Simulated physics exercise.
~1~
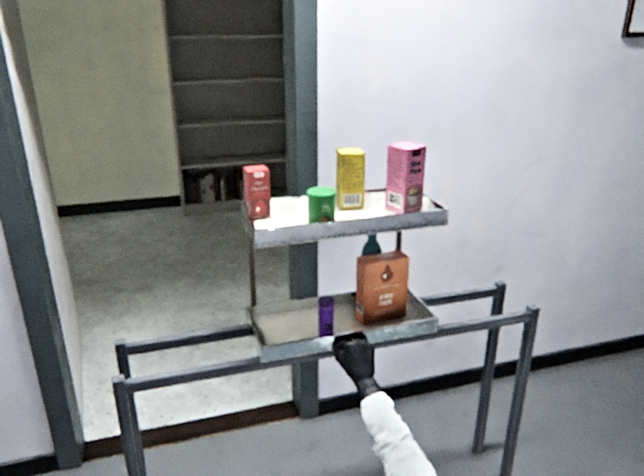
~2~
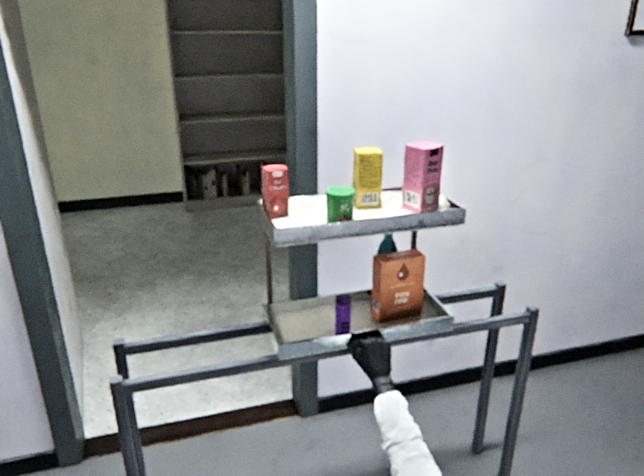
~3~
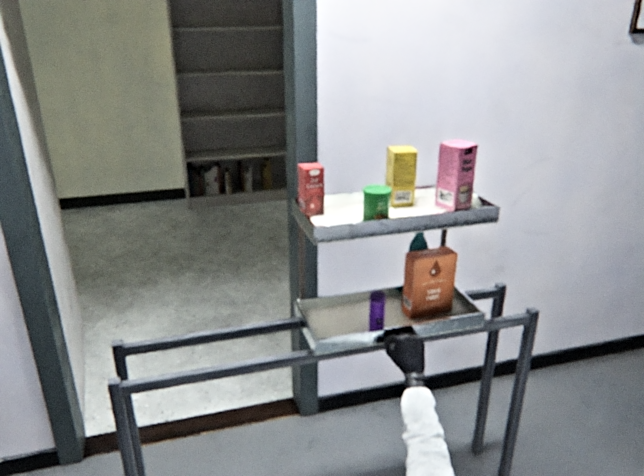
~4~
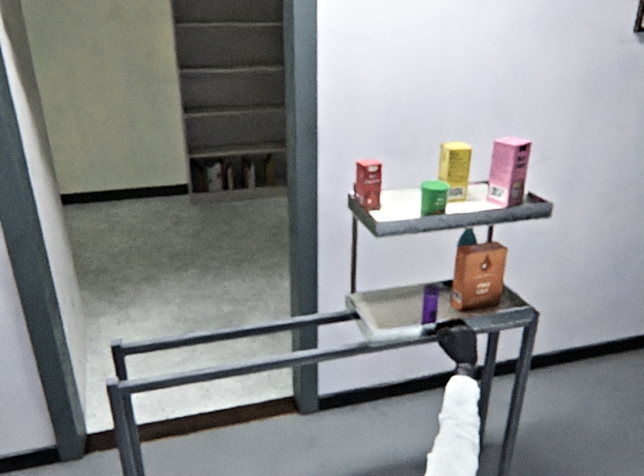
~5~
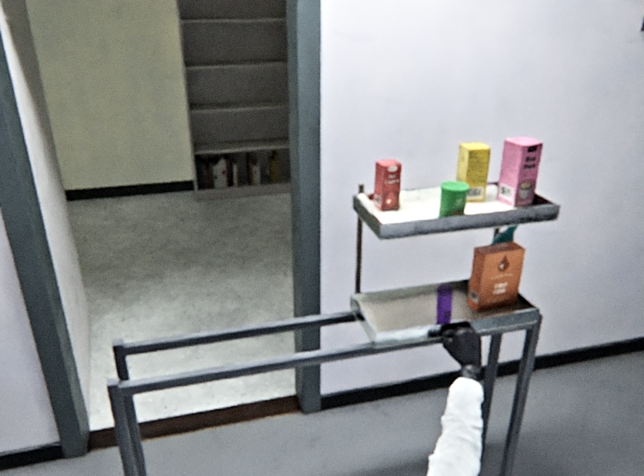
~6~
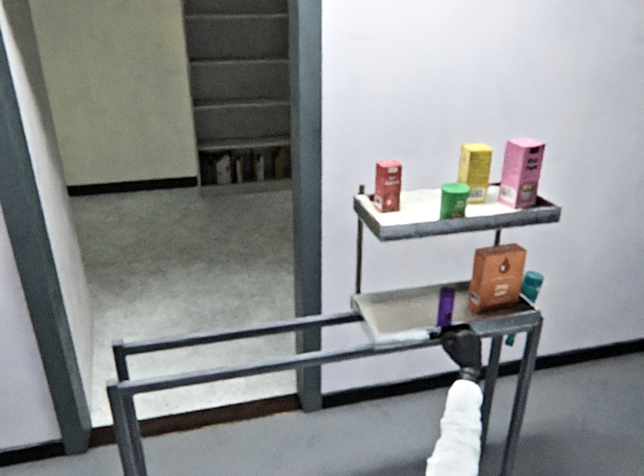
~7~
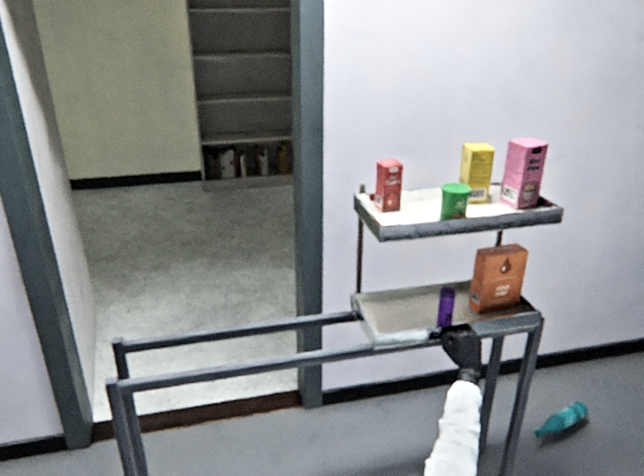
Gloved hand sliding a two-level tray right along rails to a stop, the turquoise bottle toppling off onto the floor.
